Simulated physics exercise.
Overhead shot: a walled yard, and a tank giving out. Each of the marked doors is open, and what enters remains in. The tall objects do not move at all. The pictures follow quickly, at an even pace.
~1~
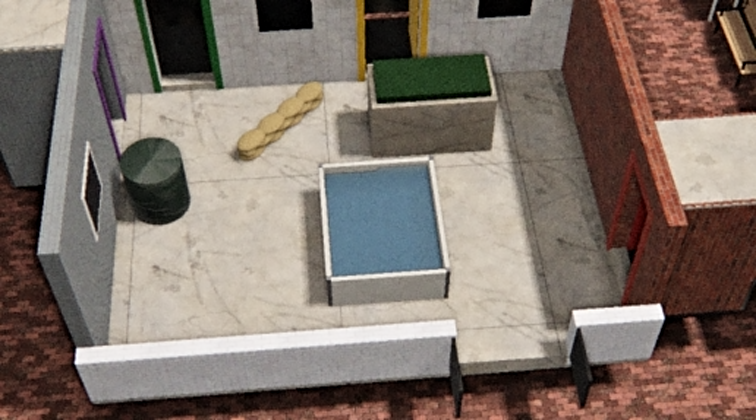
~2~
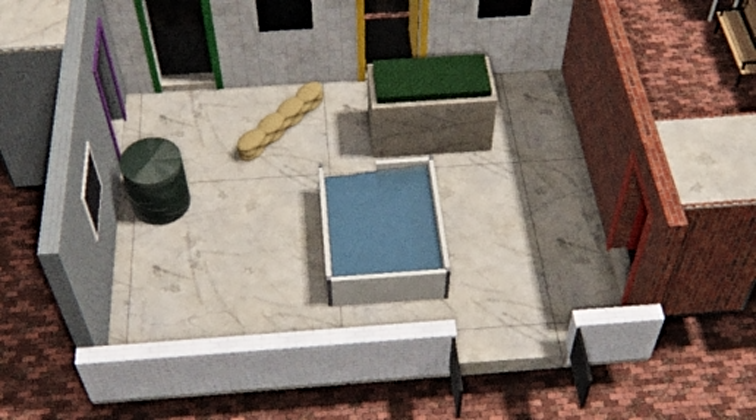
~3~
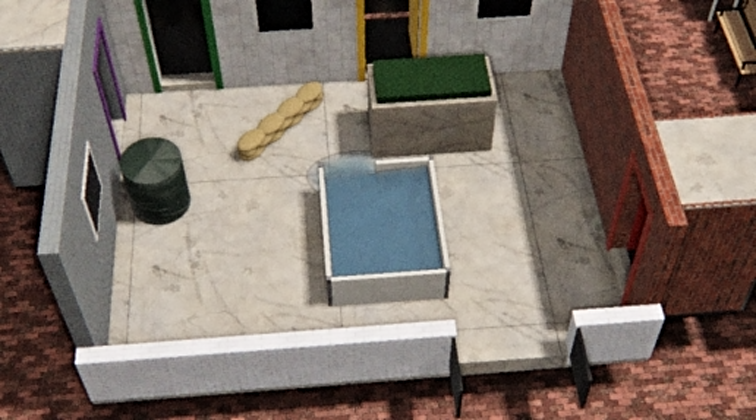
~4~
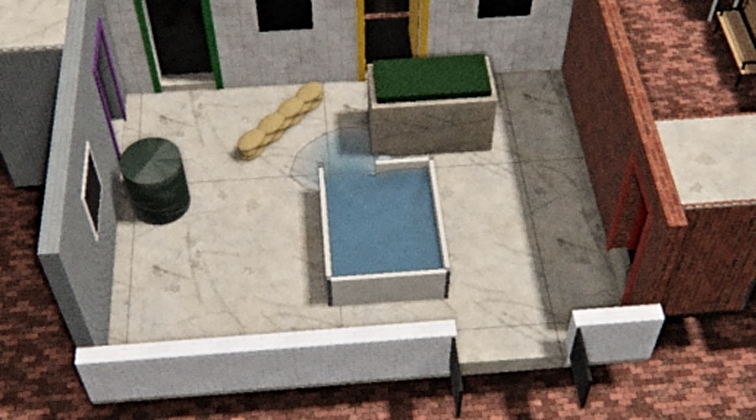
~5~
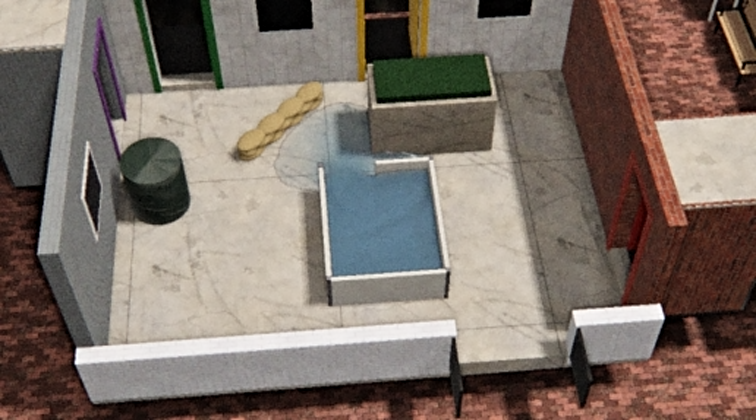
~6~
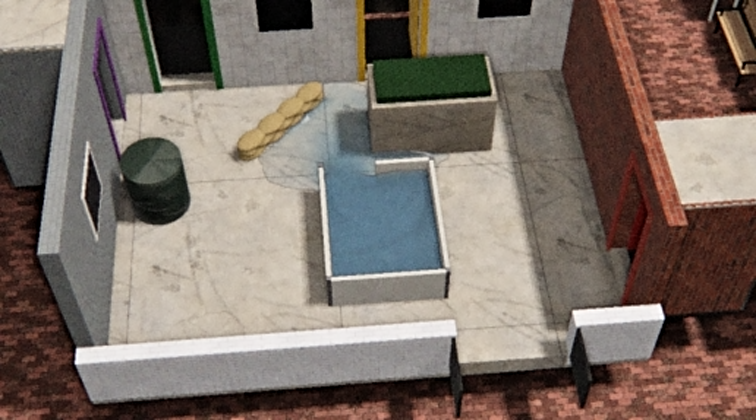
Water pouring from a gap in the far side of an open tank and spreading across a walled yard's pale floor.
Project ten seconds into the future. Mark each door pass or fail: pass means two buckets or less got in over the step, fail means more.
Green door - pass, purple door - pass, yellow door - fail, red door - pass.
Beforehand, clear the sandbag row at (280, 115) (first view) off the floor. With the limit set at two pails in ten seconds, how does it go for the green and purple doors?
Outcome: The green door stays short; the purple door overshoots.
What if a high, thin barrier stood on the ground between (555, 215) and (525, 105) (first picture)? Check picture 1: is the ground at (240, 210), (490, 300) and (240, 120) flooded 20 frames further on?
Results in order: Swamped / bone-dry / swamped.
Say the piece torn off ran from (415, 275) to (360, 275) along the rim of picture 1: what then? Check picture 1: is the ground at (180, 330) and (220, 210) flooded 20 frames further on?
Submerged, then submerged.
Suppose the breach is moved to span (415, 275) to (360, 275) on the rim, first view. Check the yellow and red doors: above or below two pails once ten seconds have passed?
As for the doors, yellow doesn't reach it and red gets past it.
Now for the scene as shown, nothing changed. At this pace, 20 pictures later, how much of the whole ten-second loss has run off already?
My figure is about 45 in a hundred.
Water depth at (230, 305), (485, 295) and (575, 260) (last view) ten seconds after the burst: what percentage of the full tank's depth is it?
In order: 8, 6, 4 %.
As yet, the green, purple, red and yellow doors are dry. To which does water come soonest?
The answer here is the yellow door.
A moment on, water covers 15 % of the floor; the green door not reached, the purple door not reached, the yellow door under two buckets in, the red door not reached.
Next, water covers 25 % of the floor; the green door not reached, the purple door not reached, the yellow door over two buckets in, the red door not reached.
Then, water covers 45 % of the floor; the green door wet at the sill, nothing in, the purple door wet at the sill, nothing in, the yellow door far over two buckets in, the red door not reached.
Later, water covers 70 % of the floor; the green door wet at the sill, nothing in, the purple door under two buckets in, the yellow door far over two buckets in, the red door wet at the sill, nothing in.
In the end, water covers 90 % of the floor; the green door wet at the sill, nothing in, the purple door under two buckets in, the yellow door far over two buckets in, the red door wet at the sill, nothing in.
